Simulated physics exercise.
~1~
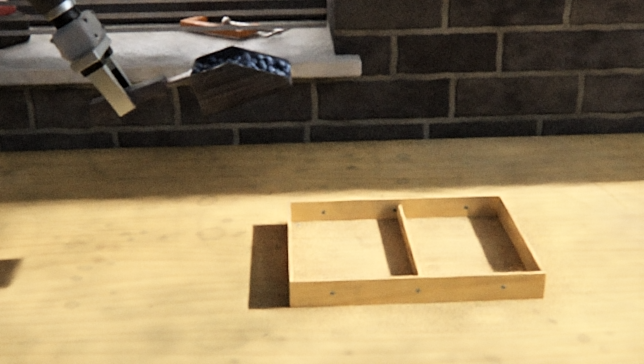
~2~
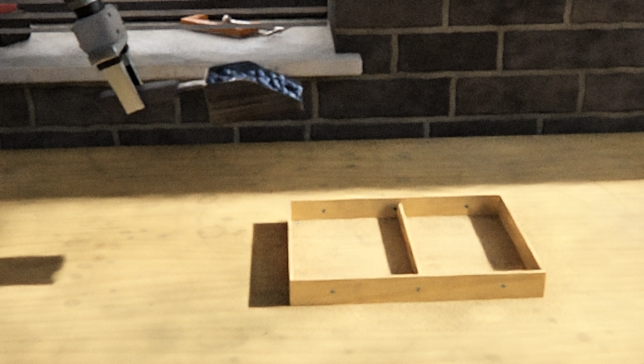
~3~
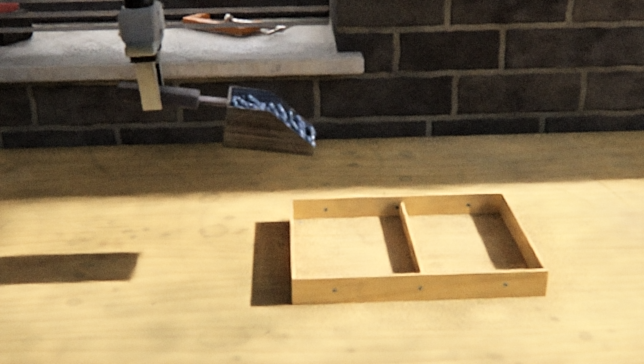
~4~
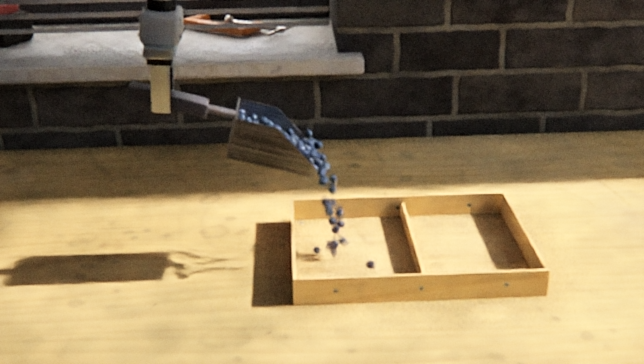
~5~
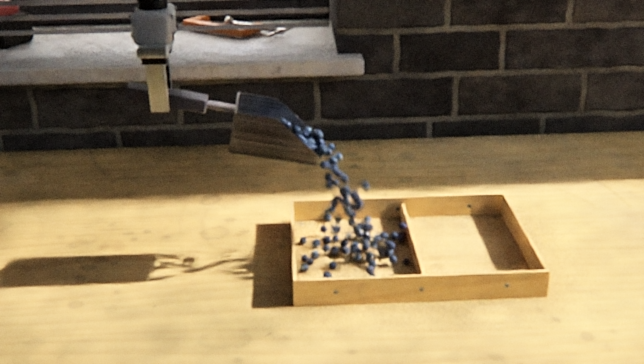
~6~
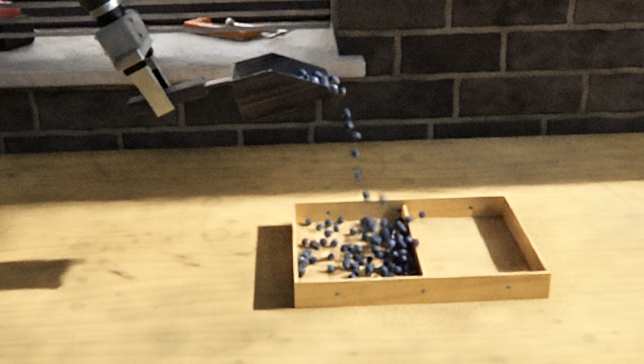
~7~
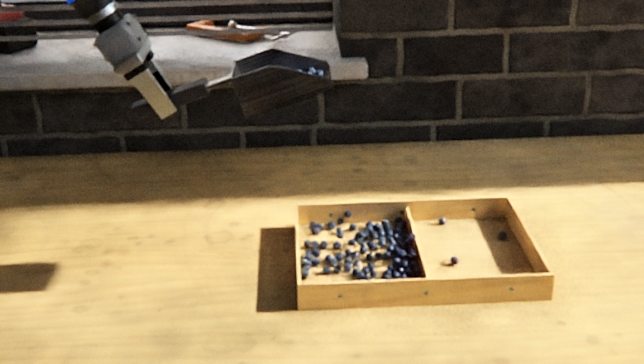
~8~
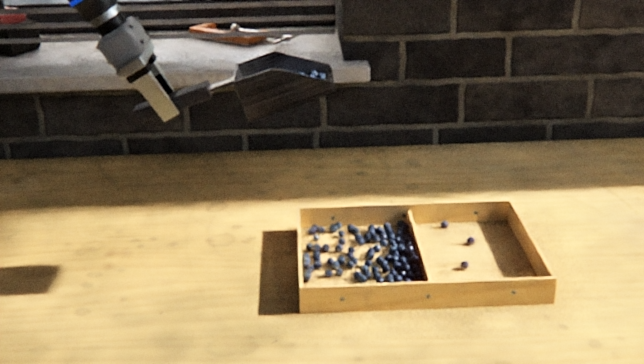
A scoop held by a robot arm moved slightly right, tipped forward and poured small blue beads into a divided wooden tray, then tilted back up, leaving most of the spilled beads in the left part and three in the right.
